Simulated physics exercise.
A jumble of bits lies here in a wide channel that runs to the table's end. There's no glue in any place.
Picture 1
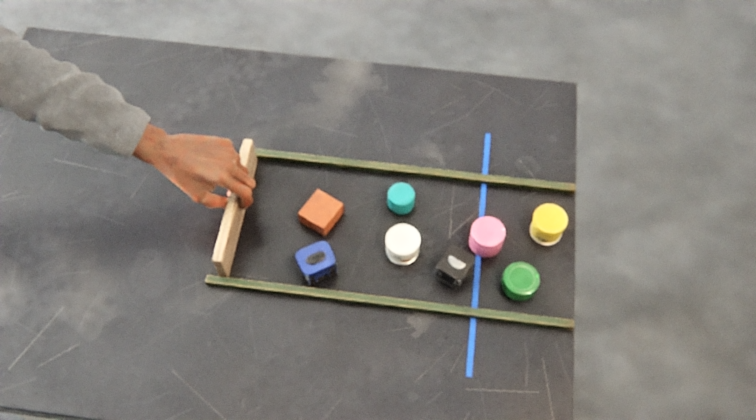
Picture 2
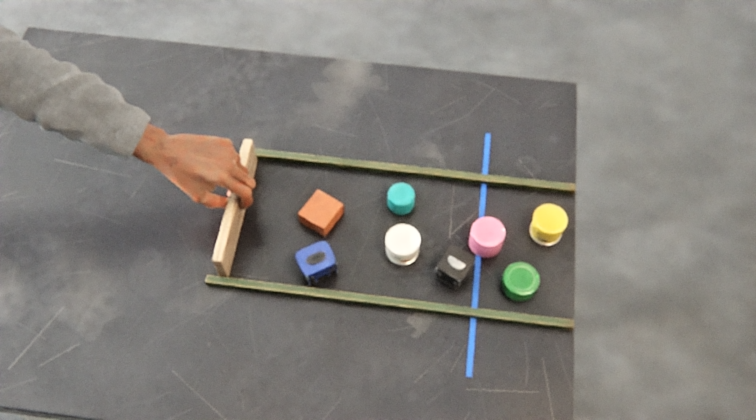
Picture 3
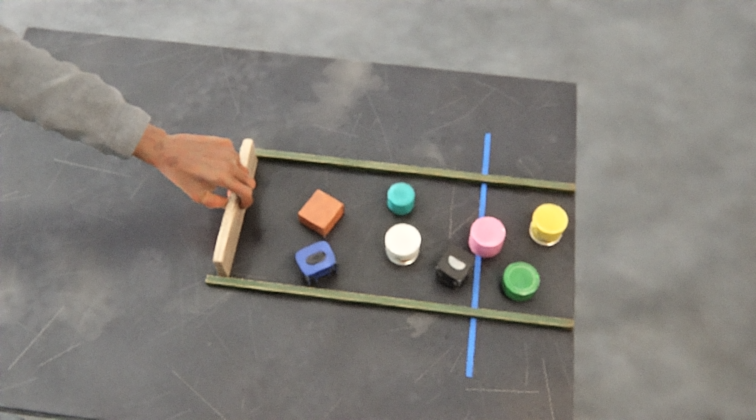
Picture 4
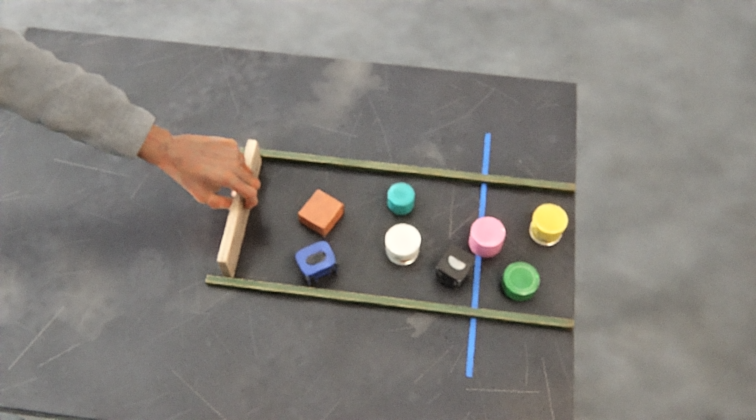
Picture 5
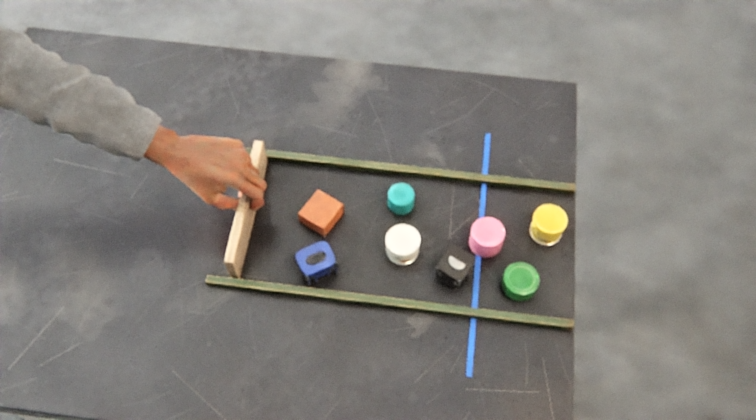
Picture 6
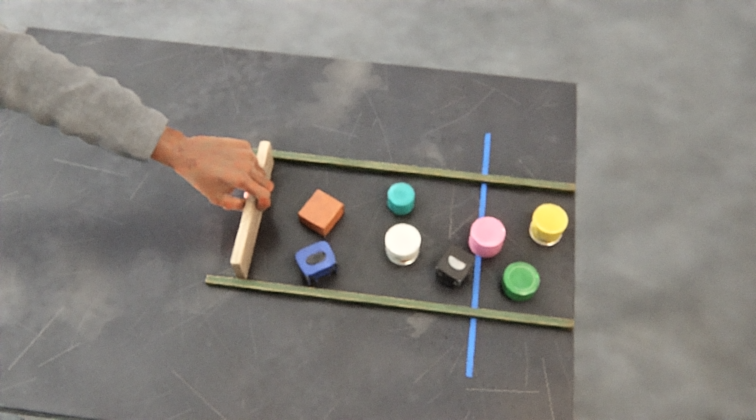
On a dark scratched table, a hand slides a wooden board slightly right between two strips while the scattered blocks and lids stay still.
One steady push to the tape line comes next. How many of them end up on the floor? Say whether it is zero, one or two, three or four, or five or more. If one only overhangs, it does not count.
It is zero.
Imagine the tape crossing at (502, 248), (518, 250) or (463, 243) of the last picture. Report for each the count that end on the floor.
Tallies in the order given: 0, 1, 0.
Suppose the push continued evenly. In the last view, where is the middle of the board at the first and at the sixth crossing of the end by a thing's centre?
I'd put the first at about (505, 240) and the next at about (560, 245).
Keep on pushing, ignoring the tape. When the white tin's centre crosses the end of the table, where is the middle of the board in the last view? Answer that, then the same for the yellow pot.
(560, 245) and then (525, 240), give or take.
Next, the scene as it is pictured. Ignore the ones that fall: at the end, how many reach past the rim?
My count gives 0.
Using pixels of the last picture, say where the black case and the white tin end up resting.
Final centres, in order: Near (522, 274), near (496, 256).
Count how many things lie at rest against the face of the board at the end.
Number in contact with it: 4.
A little later, none off yet; yellow pot at rest near (548, 225); green lid at rest near (520, 281); pink lid at rest near (487, 237).
When it is over, the number that fall off is zero.
